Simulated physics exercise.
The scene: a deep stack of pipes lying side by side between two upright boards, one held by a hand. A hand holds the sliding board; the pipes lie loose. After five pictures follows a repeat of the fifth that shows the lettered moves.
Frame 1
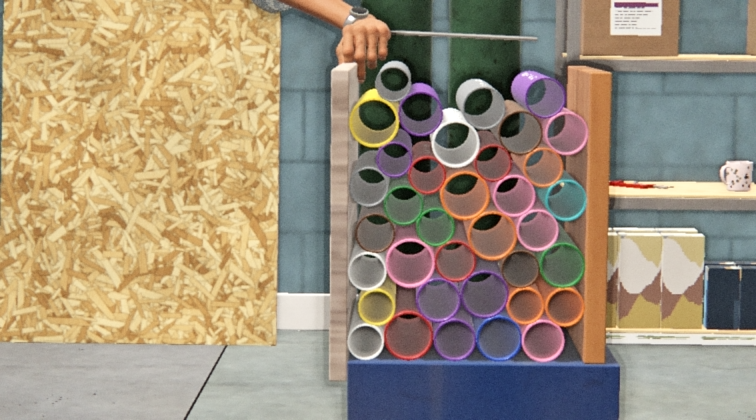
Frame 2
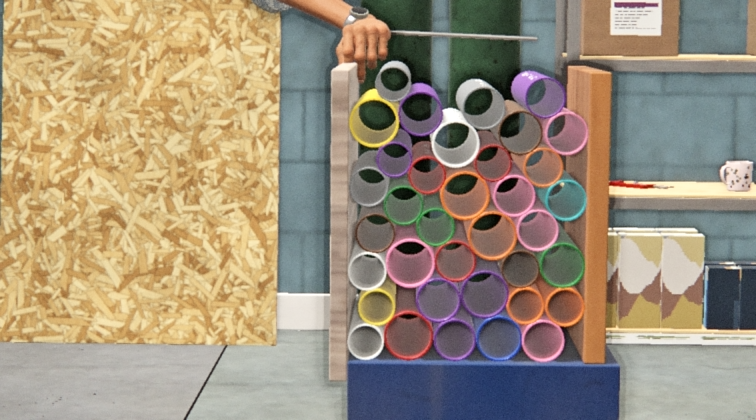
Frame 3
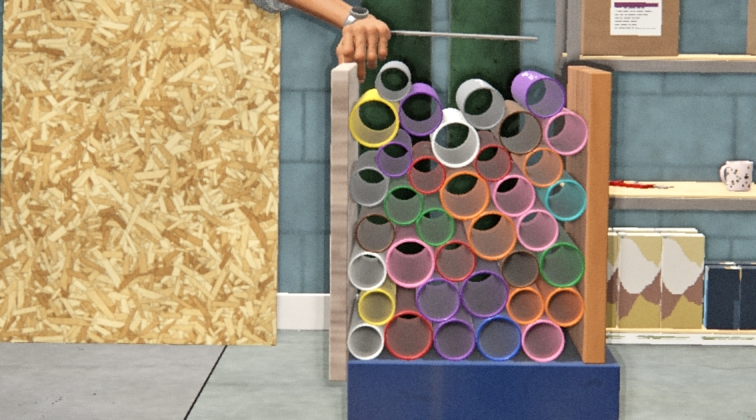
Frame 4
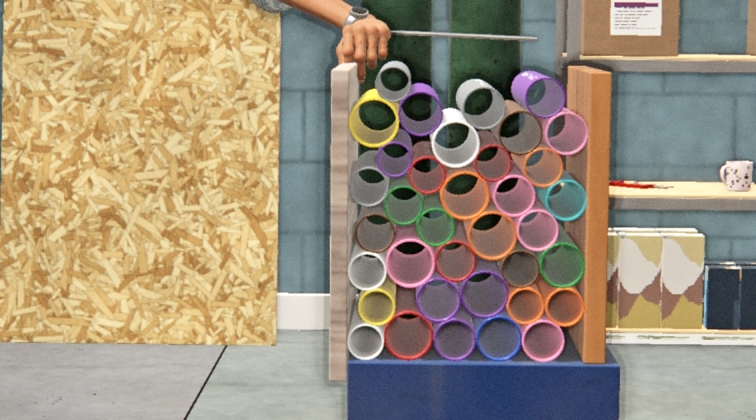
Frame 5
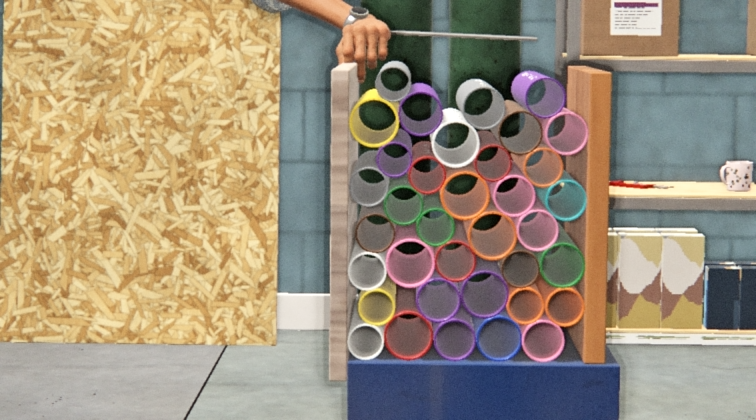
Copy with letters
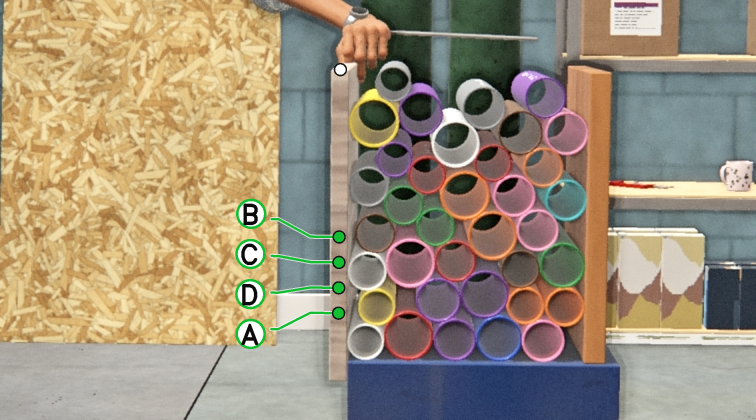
A deep stack of colorful pipes sat between two upright boards on a blue base, while a hand gripped the top of the left board; nothing visibly moved the whole time.
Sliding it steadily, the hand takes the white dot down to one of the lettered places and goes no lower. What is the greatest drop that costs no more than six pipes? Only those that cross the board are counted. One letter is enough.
Mark B is as low as it can go.
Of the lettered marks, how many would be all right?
The number is one.
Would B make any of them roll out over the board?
Yes.
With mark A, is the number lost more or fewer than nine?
At A, more than nine.
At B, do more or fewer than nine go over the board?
At B, fewer than nine.
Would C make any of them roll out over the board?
Yes.
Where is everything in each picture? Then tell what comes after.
The first frame shows an orange pipe (465, 196); an orange pipe (543, 168); a brown pipe (520, 132).
The second frame shows a brown pipe (520, 132); a grey pipe (393, 85).
The third frame shows side board (345, 210); a white pipe (366, 341).
The fourth frame shows a yellow pipe (377, 307); a white pipe (367, 272).
The fifth frame shows a brown pipe (375, 233); an orange pipe (465, 196); an orange pipe (543, 168).
On the marked copy, A at (338, 313); B at (339, 237); C at (339, 263); D at (338, 288); the white dot at (340, 70).
With B. Early on, top of the board (349, 142).
Further on, top of the board (348, 225).
At the end, top of the board (348, 237), five out over the board.
As for the rest, A more than six out over the board; C more than six out over the board; D more than six out over the board.
